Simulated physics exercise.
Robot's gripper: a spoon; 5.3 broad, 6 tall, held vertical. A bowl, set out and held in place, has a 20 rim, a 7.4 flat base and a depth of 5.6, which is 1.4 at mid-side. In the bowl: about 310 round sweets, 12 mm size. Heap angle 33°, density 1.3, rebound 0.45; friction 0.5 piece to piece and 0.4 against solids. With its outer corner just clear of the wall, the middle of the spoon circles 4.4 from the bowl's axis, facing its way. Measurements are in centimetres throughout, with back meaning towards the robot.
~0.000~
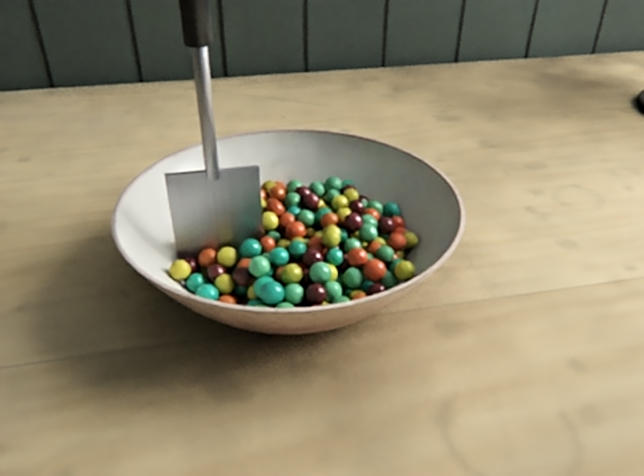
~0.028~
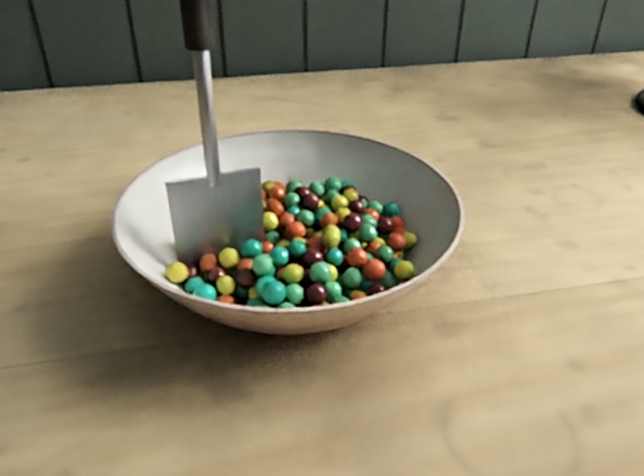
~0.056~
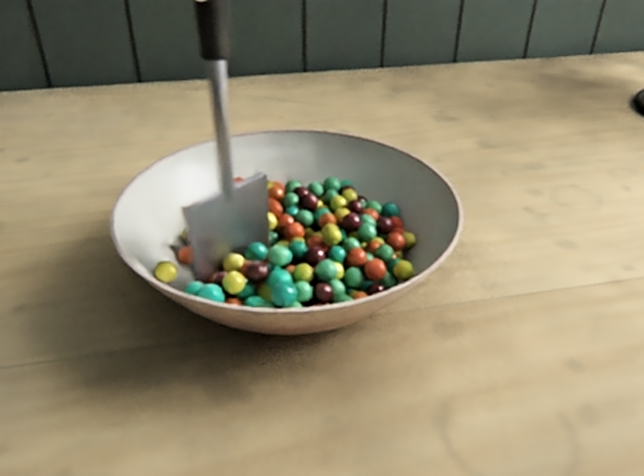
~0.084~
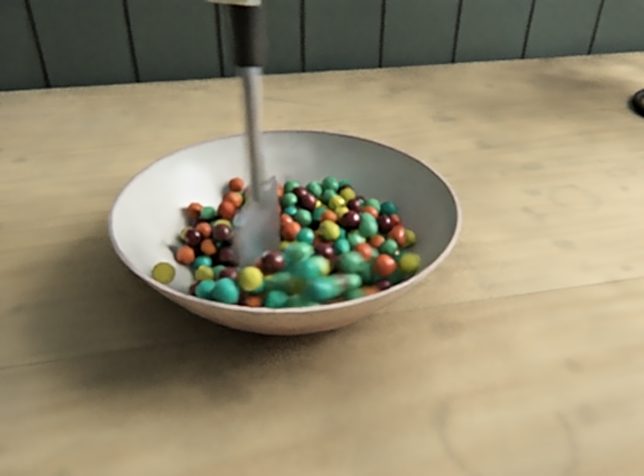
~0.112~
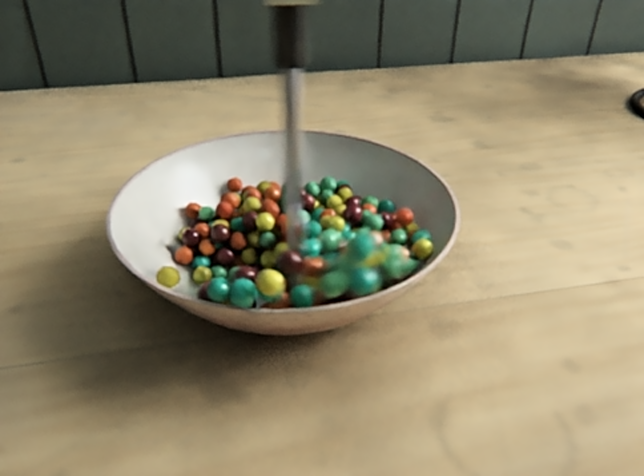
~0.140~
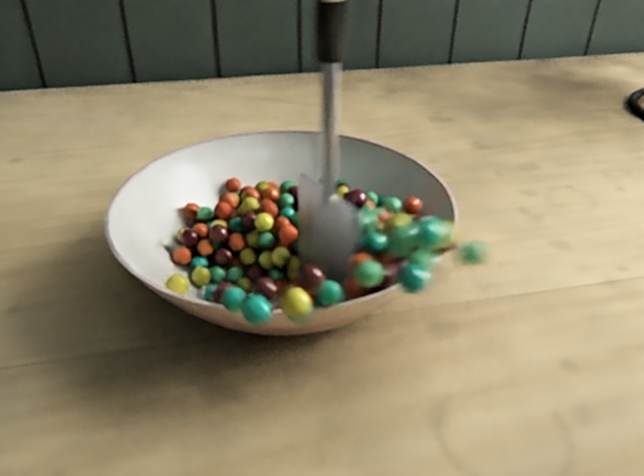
A metal spatula held upright in a white bowl of colorful round sweets swept from the left side toward the right, pushing them along and flinging a few green ones over the right rim.
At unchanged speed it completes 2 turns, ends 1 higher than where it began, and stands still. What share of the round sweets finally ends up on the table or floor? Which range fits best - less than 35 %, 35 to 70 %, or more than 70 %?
The range that fits is 35 to 70 %.
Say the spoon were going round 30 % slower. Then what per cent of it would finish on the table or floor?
Estimate: Near 30 in a hundred.
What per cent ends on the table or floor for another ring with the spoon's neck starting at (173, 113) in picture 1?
Close to 5 in a hundred.
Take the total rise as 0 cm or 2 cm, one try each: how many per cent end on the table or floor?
I'd reckon around 60 and 40 per cent.
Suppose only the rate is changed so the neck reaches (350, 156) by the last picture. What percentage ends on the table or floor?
Some 55 %.
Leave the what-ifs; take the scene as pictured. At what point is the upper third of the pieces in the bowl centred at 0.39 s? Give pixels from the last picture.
(169, 222), roughly.
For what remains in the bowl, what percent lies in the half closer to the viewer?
Roughly 50 percent of it.
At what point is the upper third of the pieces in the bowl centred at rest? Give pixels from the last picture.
It is centred around (272, 247).
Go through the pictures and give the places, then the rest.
Spoon neck at (210, 146), 0° round; upper third of the load around (308, 227), from x 180 to 410, top at y 185; 312 in the bowl, in the first picture.
Spoon neck at (211, 151), 9° round; upper third of the load around (306, 229), from x 175 to 410, top at y 185, in the second picture.
Spoon neck at (225, 163), 34° round; upper third of the load around (302, 237), from x 165 to 405, top at y 185, in the third picture.
Spoon neck at (255, 172), 60° round; upper third of the load around (308, 249), from x 165 to 410, top at y 185, in the fourth picture.
Spoon neck at (293, 174), 86° round; upper third of the load around (337, 248), from x 170 to 425, top at y 185; 310 in the bowl, 2 in flight or on the tool, in the fifth picture.
Spoon neck at (328, 167), 112° round; upper third of the load around (361, 235), from x 180 to 470, top at y 185; 301 in the bowl, 11 in flight or on the tool, in the sixth picture.
By 0.39 s, 348° round, highest piece 10 above the table; 202 in the bowl, 56 on the table or floor, 54 in flight or on the tool.
By 0.64 s, 223° round, highest piece 7 above the table; 169 in the bowl, 138 on the table or floor, 5 in flight or on the tool.
By 0.97 s, 0° round, highest piece 5 above the table; 161 in the bowl, 151 on the table or floor.
By 1.67 s, 0° round, highest piece 5 above the table; 161 in the bowl, 151 on the table or floor.
Final count, 161 in the bowl, 151 on the table or floor. That is 48 % on the table or floor.
